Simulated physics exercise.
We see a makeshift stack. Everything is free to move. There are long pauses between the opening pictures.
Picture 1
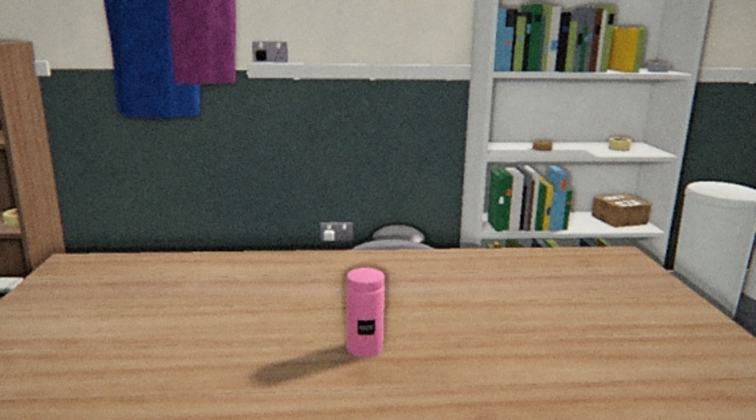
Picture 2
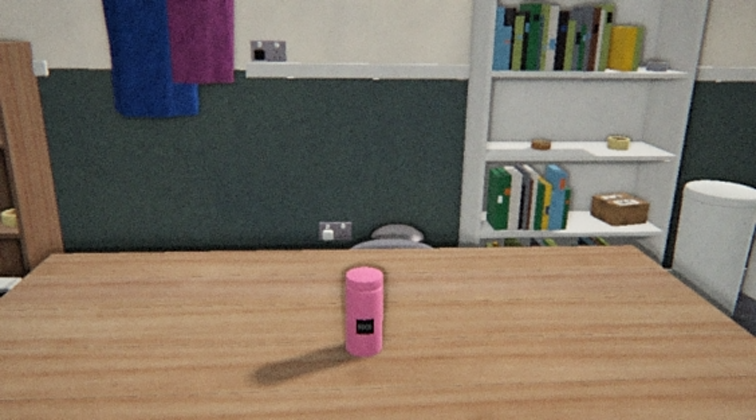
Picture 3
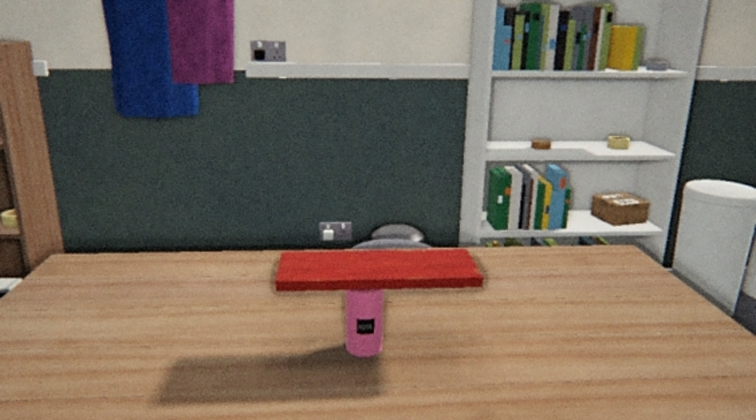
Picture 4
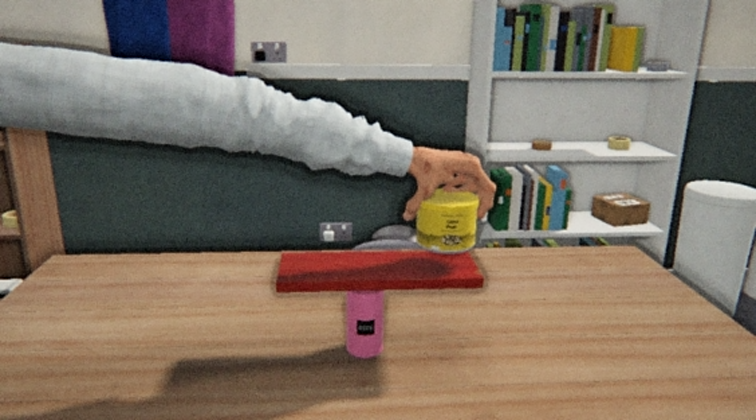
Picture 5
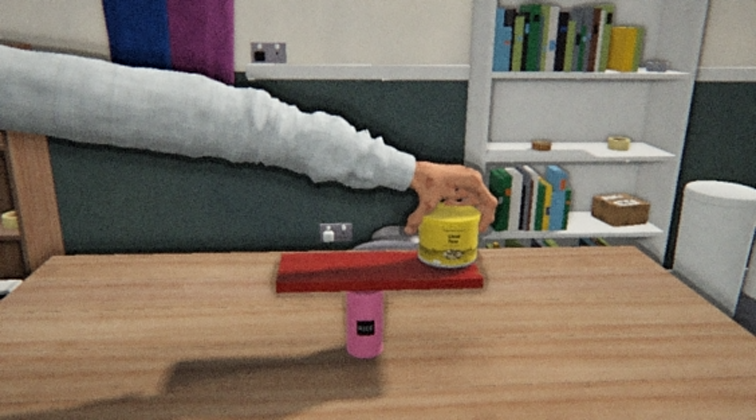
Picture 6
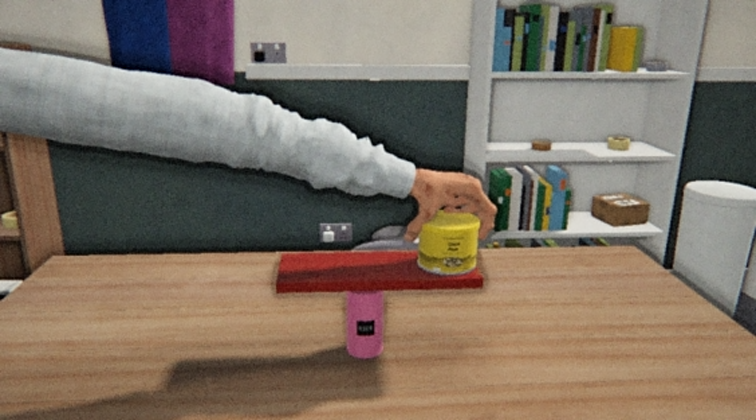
We see a pink jar standing on a wooden table, then a red board lying across its top. A hand reaches in from the left and lowers a yellow tub onto the board's right end, keeping hold of it.
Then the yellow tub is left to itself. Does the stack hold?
Here the stack loses its balance.
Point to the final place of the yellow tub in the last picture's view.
At about (497, 321).
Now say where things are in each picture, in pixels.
In the first frame, the last thing is not in view yet; pink jar (365, 312).
In the second frame, the last thing is not in view yet; pink jar (364, 312).
In the third frame, the last thing is not in view yet; pink jar (365, 312).
The fourth frame shows still above its spot; yellow tub (447, 220); pink jar (365, 313).
The fifth frame shows still above its spot; yellow tub (448, 234); pink jar (365, 313).
The sixth frame shows in place under the hand; yellow tub (448, 242); pink jar (365, 313).
Then, 0.40 s after the last picture, yellow tub now fallen; red board tipped 61° from how it was.
Then, 0.60 s after the last picture, red board tipped 53° from how it was.
At rest, fallen, yellow tub; tipped over in the stack, red board; pink jar in place. Seen from the same camera at the end, yellow tub near (497, 321). The stack comes apart.
